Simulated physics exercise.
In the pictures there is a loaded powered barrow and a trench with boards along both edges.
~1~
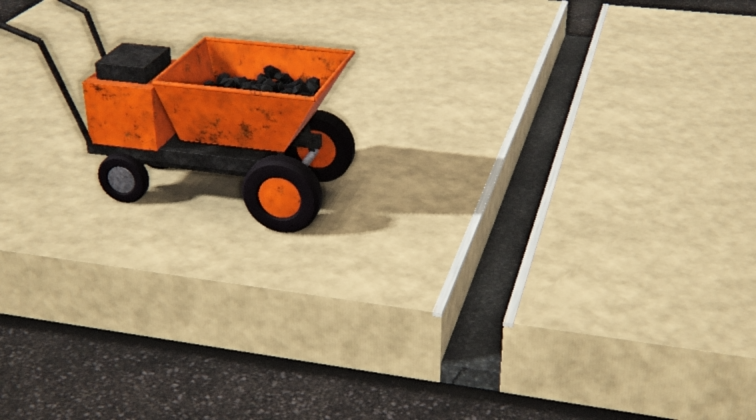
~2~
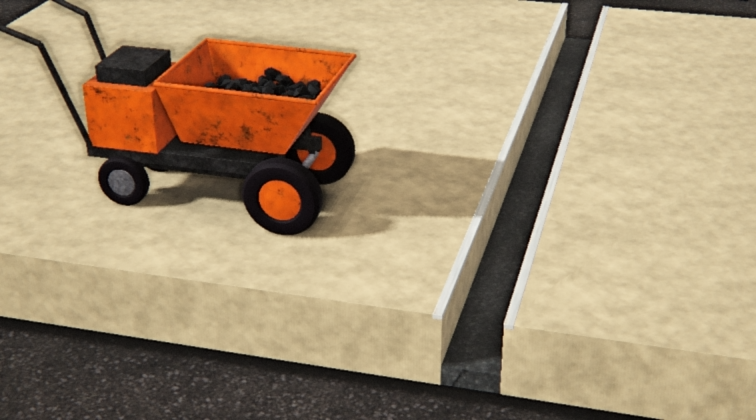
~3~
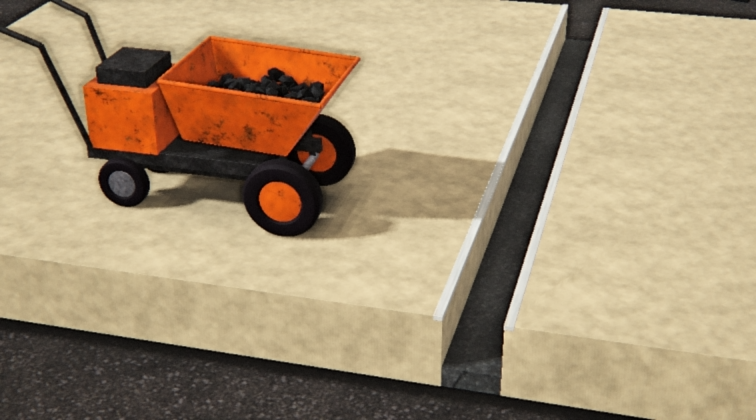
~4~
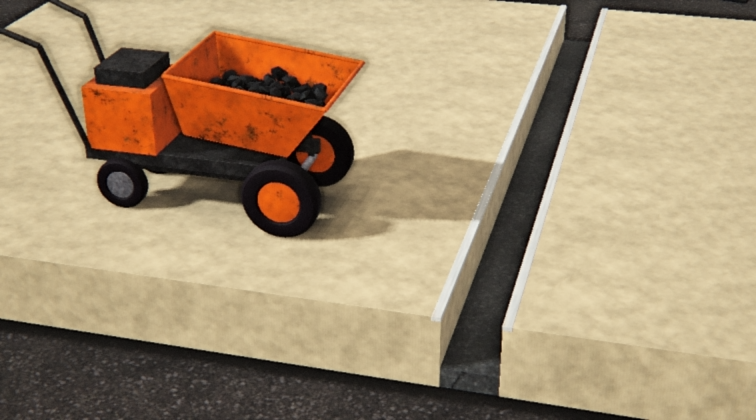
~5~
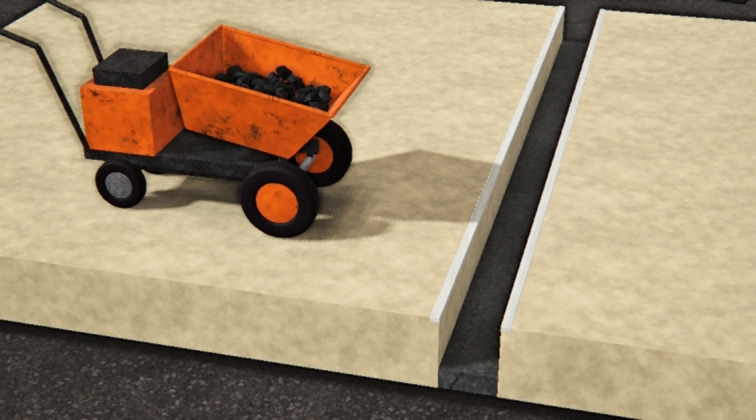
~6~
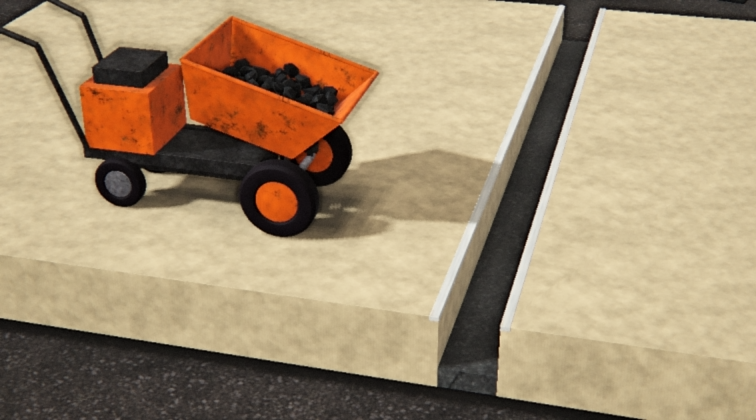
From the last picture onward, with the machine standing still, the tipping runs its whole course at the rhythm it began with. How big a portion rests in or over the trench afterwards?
A minority of it.
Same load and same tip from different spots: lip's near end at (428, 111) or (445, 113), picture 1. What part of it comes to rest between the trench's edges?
About 30 and 0 per cent.
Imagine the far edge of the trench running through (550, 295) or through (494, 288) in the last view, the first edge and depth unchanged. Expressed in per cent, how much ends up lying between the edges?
About 20 and 20 per cent.
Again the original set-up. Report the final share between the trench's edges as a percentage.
I'd estimate near 15 per cent.
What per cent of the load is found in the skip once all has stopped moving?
About 45 in a hundred.
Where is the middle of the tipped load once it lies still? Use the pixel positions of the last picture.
Roughly at pixel (445, 225).
Soon, skip tipped steeply; all in the skip.
A while on, skip tipped right over; most in the skip; a small part short of the trench.
Towards the end, skip tipped right over; about half in the skip; about half short of the trench; a small part in or heaped over the trench.
Finally, skip tipped right over; about half in the skip; about a third short of the trench; about a quarter in or heaped over the trench; none beyond it.
